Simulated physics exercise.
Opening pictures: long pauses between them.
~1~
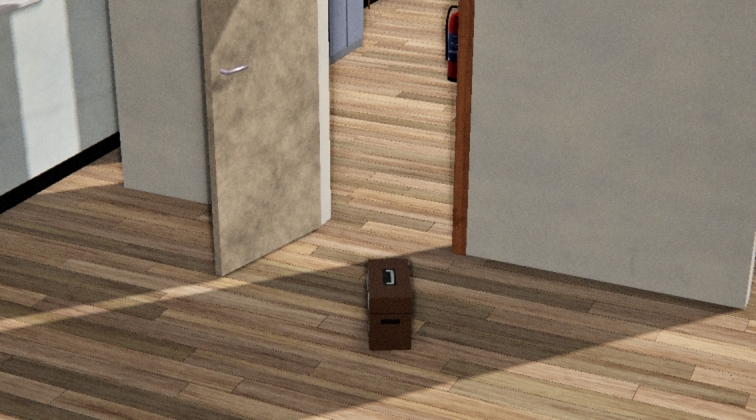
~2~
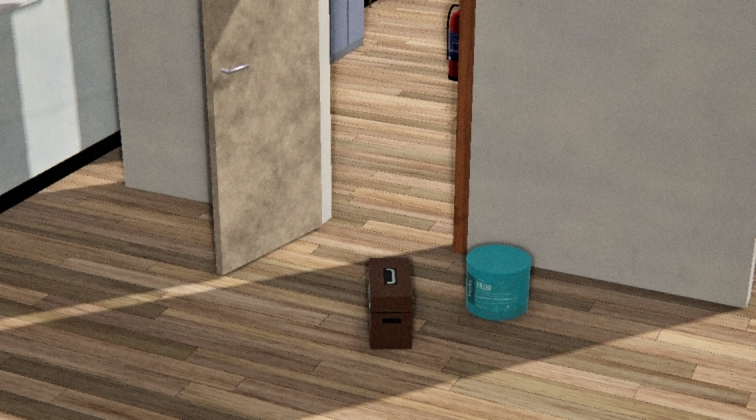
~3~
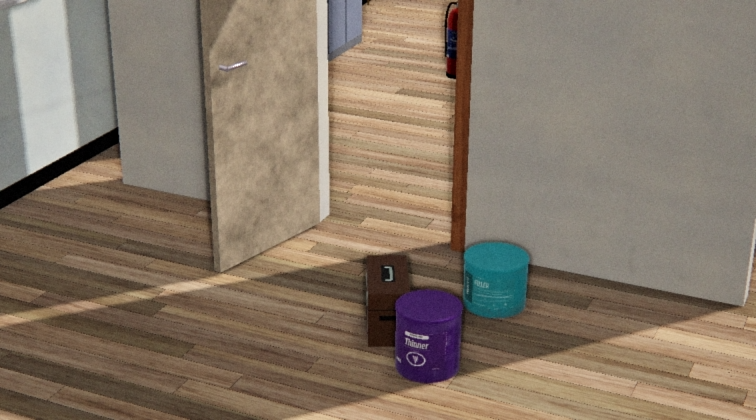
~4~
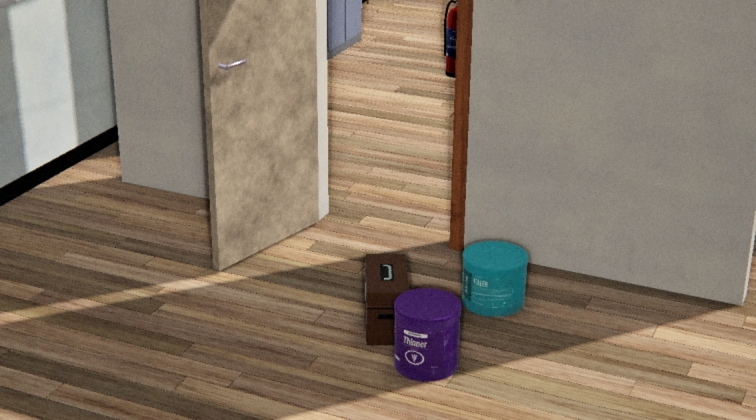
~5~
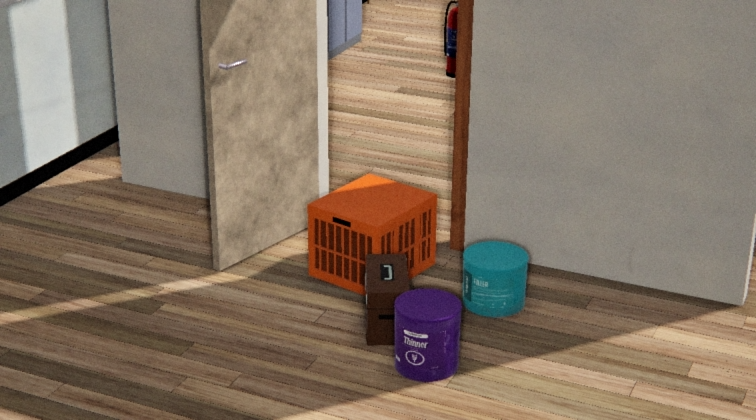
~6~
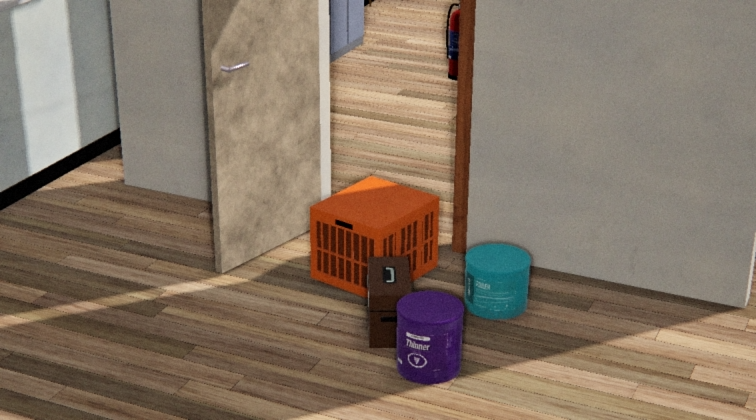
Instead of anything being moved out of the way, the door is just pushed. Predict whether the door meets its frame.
It comes to rest short of the frame.
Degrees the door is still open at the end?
Close to 65 degrees, I'd say.
Then, 0.30 s on from there, door at 99°.
Then, 0.50 s on from there, door at 88°.
Then, 0.70 s on from there, door at 75°.
Then, 0.80 s on from there, door at 69°.
In the end, door at 67°; all 4 unmoved. At the end, from the last picture's camera, orange chest near (378, 237).
